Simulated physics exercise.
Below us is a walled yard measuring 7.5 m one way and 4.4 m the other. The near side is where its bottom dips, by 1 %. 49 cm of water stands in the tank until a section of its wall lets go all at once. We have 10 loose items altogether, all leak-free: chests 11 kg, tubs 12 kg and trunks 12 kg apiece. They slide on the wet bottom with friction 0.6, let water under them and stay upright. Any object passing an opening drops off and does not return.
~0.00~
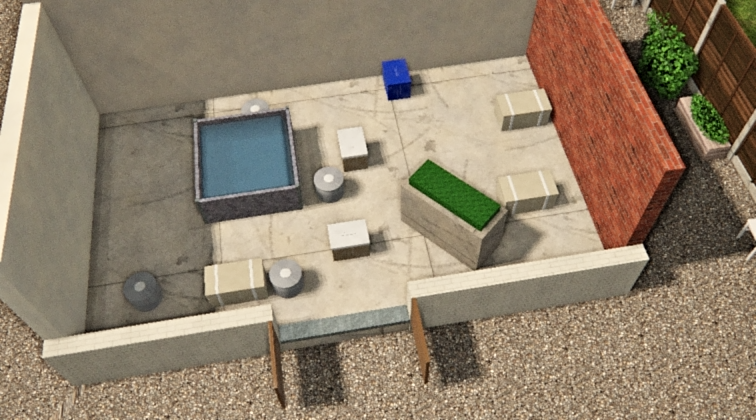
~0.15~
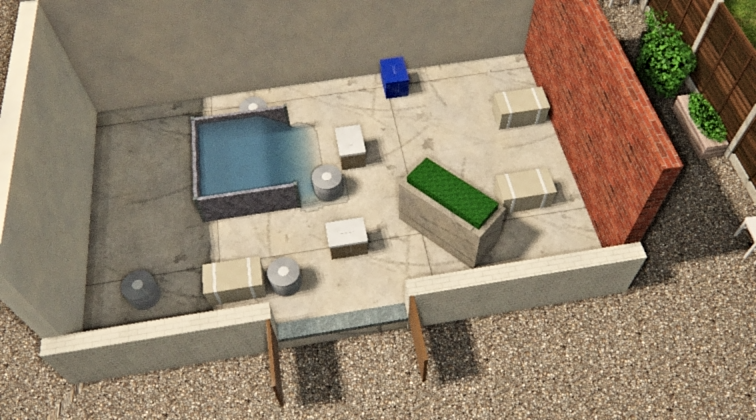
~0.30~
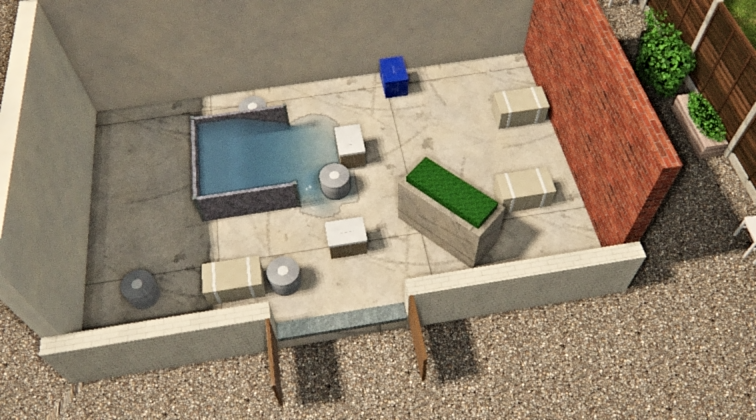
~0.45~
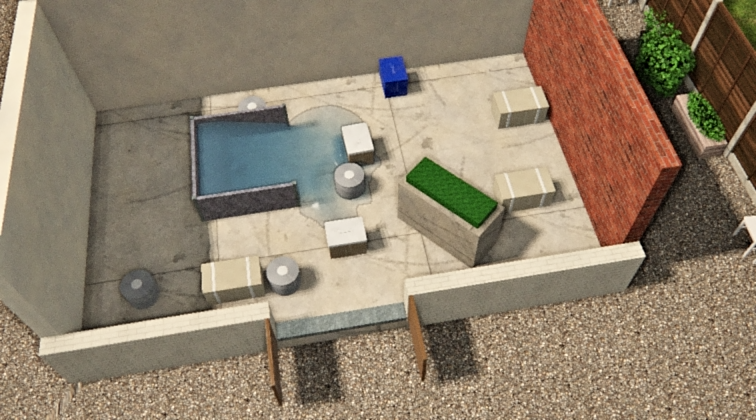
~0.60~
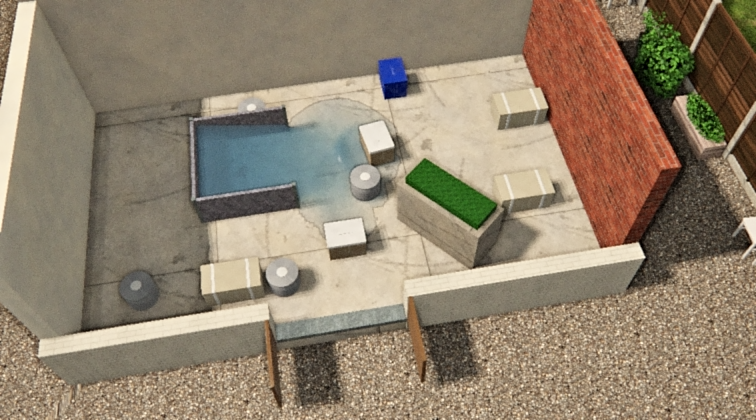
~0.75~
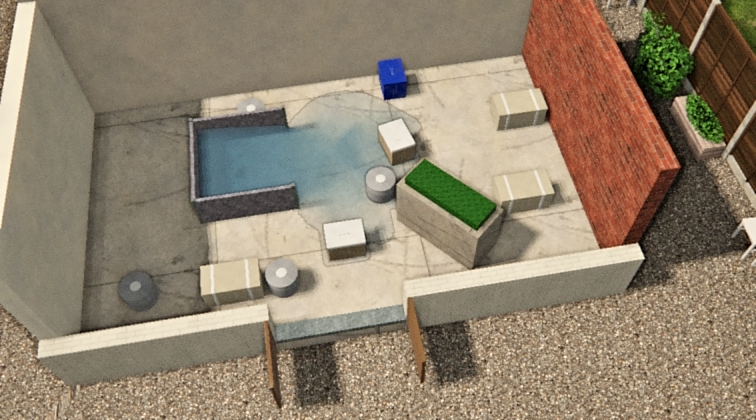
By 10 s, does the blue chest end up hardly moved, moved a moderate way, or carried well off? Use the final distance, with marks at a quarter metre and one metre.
It was carried well off.
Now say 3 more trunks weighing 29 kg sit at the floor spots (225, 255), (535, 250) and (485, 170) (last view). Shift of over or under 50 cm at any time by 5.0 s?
Note, same order as listed: Inside the limit, inside the limit, beyond the limit.
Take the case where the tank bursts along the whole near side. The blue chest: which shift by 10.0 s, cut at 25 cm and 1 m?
Result: Blue chest essentially stationary.
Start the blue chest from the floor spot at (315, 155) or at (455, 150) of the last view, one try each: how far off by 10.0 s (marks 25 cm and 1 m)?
Order of tries: It is flushed away; it is flushed away.
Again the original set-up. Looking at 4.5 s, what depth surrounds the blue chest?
About 11 cm.
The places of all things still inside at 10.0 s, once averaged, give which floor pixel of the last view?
I'd put it around (385, 206).
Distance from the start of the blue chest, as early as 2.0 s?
About 60 cm by then.
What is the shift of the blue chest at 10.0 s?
Close to 150 cm by then.
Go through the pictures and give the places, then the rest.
The first picture shows the blue chest at (396, 71), on the bottom; 2.0 m2 under water; 0 of 10 have shifted.
The second picture shows the blue chest at (394, 70), on the bottom; water covers 2.7 m2; 0 of 10 have shifted.
The third picture shows the blue chest at (394, 69), on the bottom; water covers 3.3 m2; 1 of 10 have shifted.
The fourth picture shows the blue chest at (393, 69) rests on the ground; 4.3 m2 under water; 2 of 10 have shifted.
The fifth picture shows the blue chest at (393, 70), on the bottom; 5.3 m2 under water; 2 of 10 have shifted.
The sixth picture shows the blue chest at (392, 71), on the bottom; 6.5 m2 under water; 2 of 10 have shifted.
After 2.0 s the blue chest is near (430, 62), 0.7 m from its start, afloat; 0 of 10 are out; 1 afloat.
After 4.5 s the blue chest is near (514, 60), 2.1 m from its start, afloat; 0 of 10 are out; 5 afloat.
After 7.0 s the blue chest is near (501, 73), 1.8 m from its start, aground; 0 of 10 are out; 4 afloat.
After 10.0 s the blue chest is near (496, 66), 1.7 m from its start, aground; 0 of 10 are out; 3 afloat.
